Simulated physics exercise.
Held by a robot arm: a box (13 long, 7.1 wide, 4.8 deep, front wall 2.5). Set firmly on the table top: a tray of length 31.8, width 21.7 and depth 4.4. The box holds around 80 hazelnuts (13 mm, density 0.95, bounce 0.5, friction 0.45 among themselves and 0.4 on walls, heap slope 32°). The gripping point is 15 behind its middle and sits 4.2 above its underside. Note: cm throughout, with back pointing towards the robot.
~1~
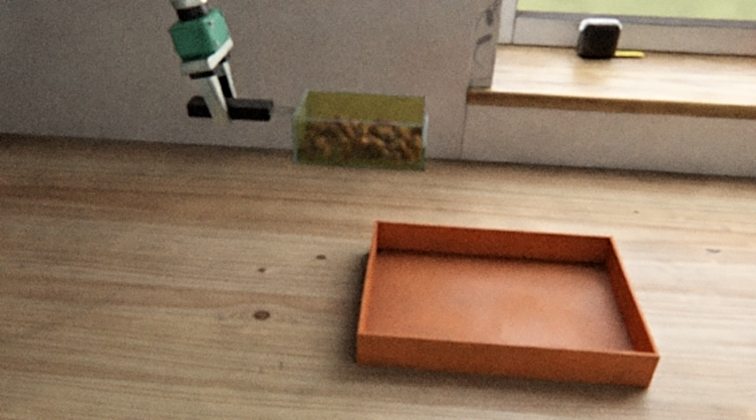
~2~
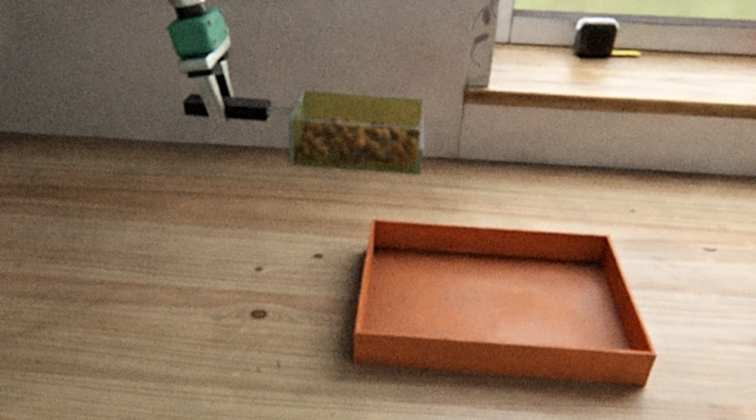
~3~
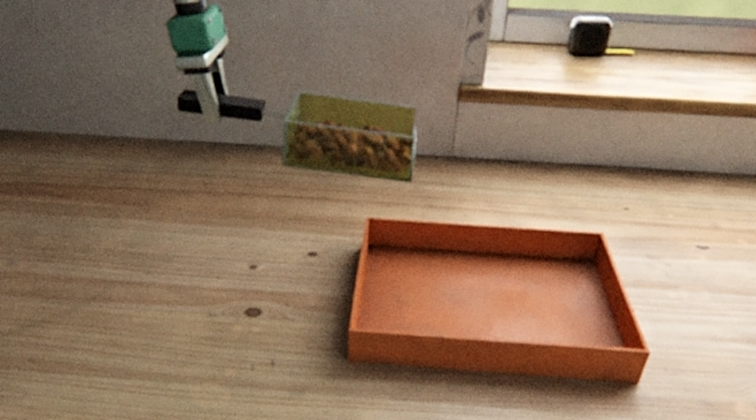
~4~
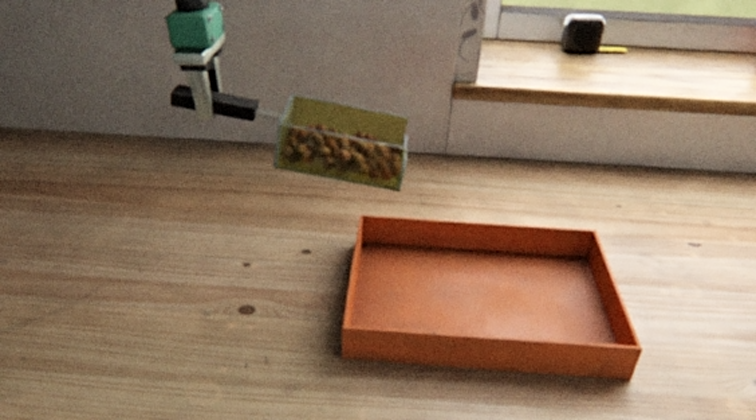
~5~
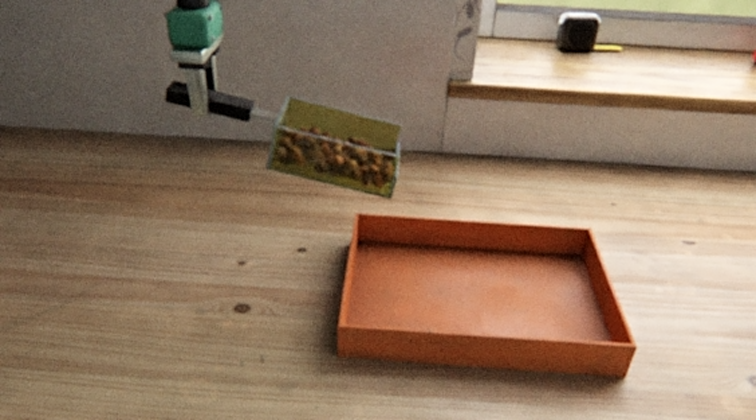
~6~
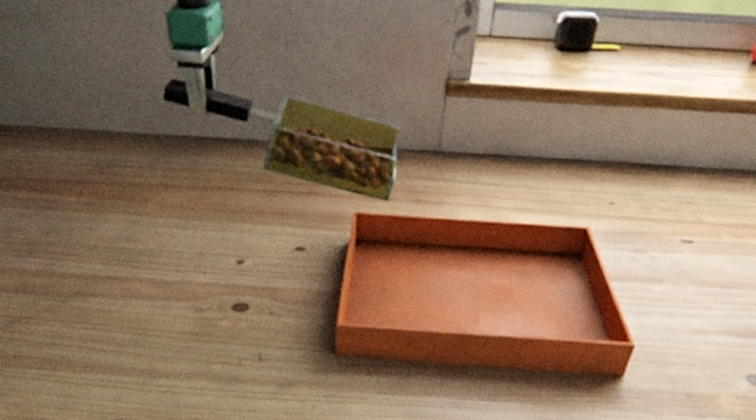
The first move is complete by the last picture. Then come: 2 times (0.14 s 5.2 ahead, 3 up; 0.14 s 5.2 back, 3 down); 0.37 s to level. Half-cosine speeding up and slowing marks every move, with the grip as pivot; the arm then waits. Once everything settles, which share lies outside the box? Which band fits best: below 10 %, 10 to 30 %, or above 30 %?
Best fit: 10 to 30 %.
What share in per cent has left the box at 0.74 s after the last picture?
Around 15 percent at that moment.
Then, 0.37 s on, tilted 13° forward, highest piece 24 above the table; 76 in the box, 4 in the tray, 2 in flight or on a rim.
Then, 0.74 s on, tilted 7° forward, highest piece 22 above the table; 69 in the box, 12 in the tray, 1 in flight or on a rim.
Then, 1.13 s on, level, highest piece 25 above the table; 69 in the box, 13 in the tray.
Then, 2.18 s on, level, highest piece 25 above the table; 69 in the box, 13 in the tray.
In the end, 69 in the box, 13 in the tray. That is 16 % outside the box.
